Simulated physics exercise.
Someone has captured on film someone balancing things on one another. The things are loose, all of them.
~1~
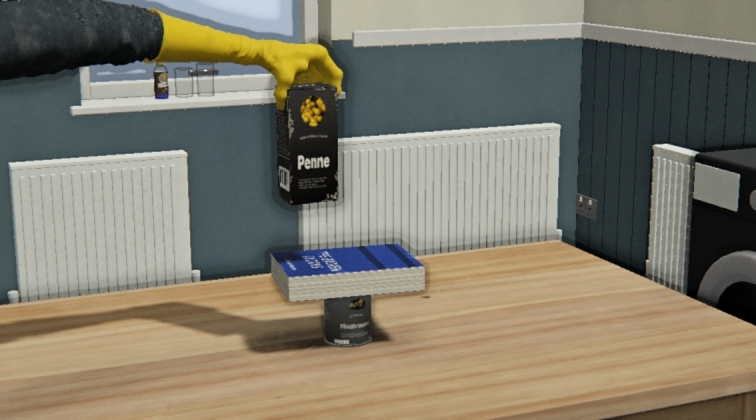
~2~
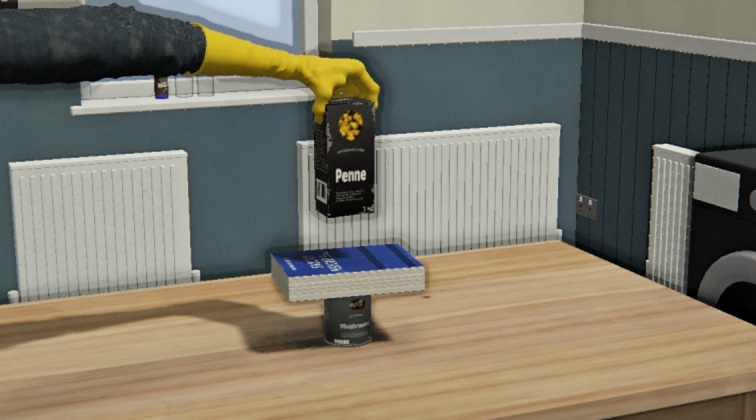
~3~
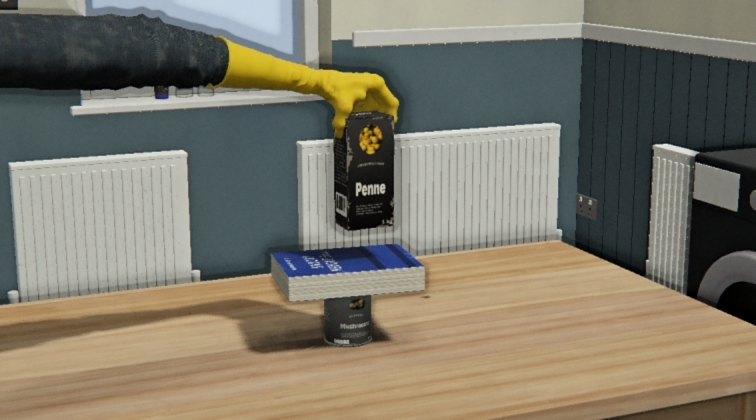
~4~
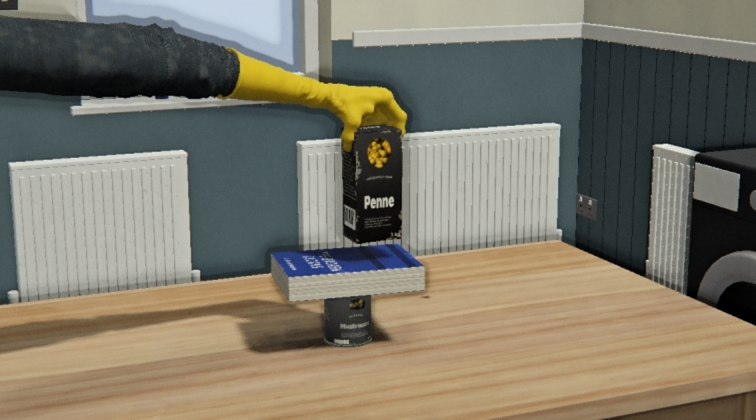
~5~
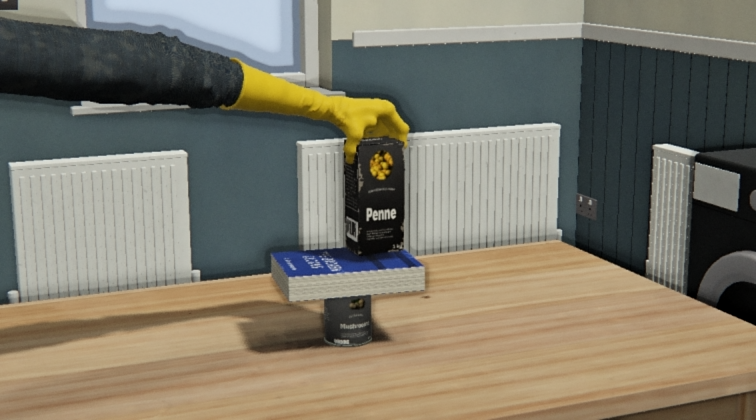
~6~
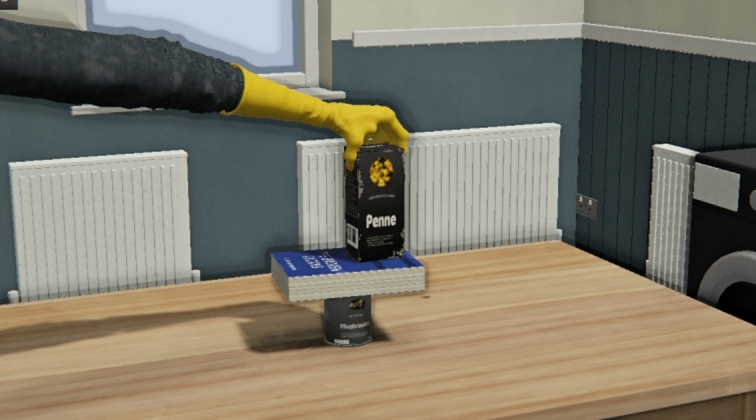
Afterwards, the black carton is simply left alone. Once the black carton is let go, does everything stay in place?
Yes, everything stays in place.
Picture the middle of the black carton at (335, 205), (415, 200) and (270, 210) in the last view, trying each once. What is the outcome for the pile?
First the pile remains standing, second it topples, third it topples.
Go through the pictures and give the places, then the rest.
The first picture shows on its way; black carton (307, 143); blue book (346, 271).
The second picture shows on its way; black carton (344, 156); blue book (346, 271).
The third picture shows on its way; black carton (364, 170); blue book (346, 271).
The fourth picture shows on its way; black carton (372, 183); blue book (346, 271).
The fifth picture shows on its way; black carton (374, 195); blue book (346, 271).
The sixth picture shows set down, still held; black carton (374, 202); blue book (346, 271).
Then, 0.20 s on from there, no change.
Then, 0.40 s on from there, black carton resting near (374, 202).
In the end, all 3 unmoved. At the end, from the last picture's camera, black carton near (374, 202). The pile keeps its balance.
